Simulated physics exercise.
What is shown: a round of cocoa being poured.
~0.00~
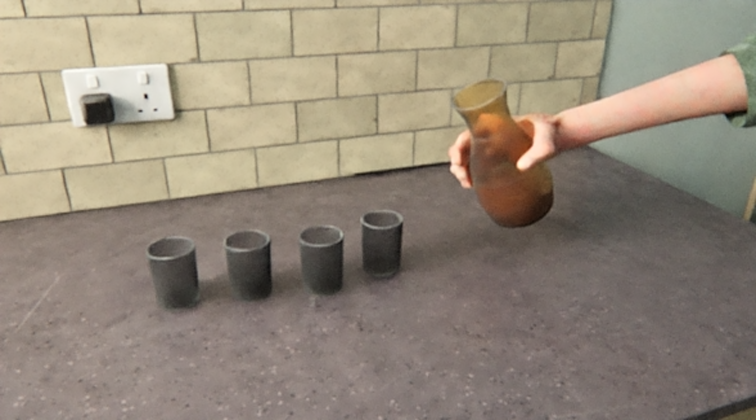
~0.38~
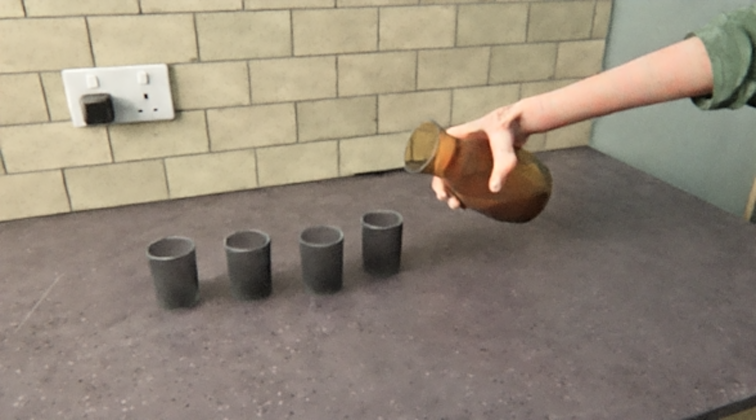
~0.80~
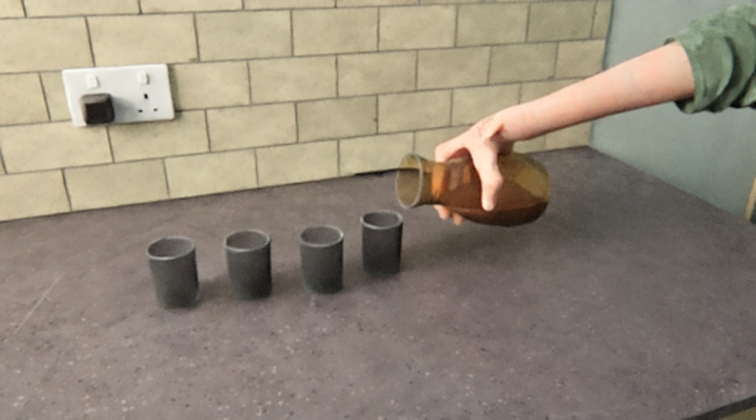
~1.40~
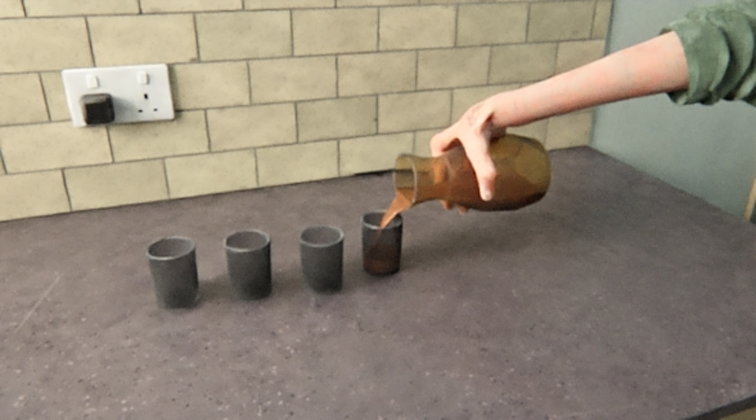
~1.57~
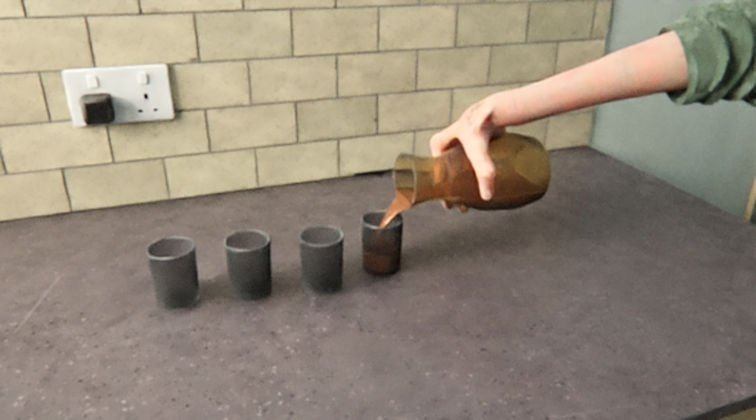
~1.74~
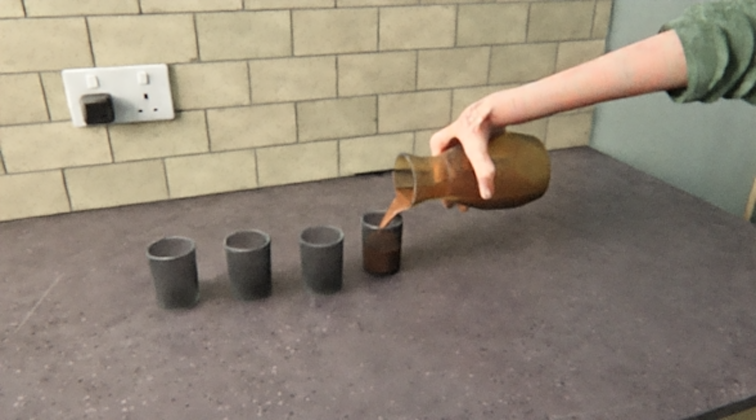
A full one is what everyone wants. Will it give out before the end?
Yes.
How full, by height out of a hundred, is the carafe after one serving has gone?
About 15 %.
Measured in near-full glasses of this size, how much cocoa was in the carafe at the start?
About 2.5 of them.
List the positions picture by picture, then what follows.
The carafe is on its way; carafe (501, 152) tipped 25° with all of its load; four glasses, the last at (174, 271), in the first frame.
The cocoa nears the lip; carafe (476, 170) tipped 60° with all of its load; the first is empty, in the second frame.
The cocoa nears the lip; carafe (469, 186) tipped 80° with all of its load; four glasses, the last at (174, 271), in the third frame.
Pouring; carafe (468, 176) tipped 85° with nearly all of its load; the first is about a quarter full, in the fourth frame.
Pouring; carafe (468, 175) tipped 90° with nearly all of its load; four glasses, the last at (174, 271), in the fifth frame.
Pouring; carafe (468, 174) tipped 90° with about three quarters of its load; the first is about half full, in the sixth frame.
After 2.1 s, the first is about three quarters full.
After 5.4 s, the first is done and the carafe has about two thirds of its load.
After 15.0 s, the carafe is empty with two filled and the next at about two thirds of a serving.
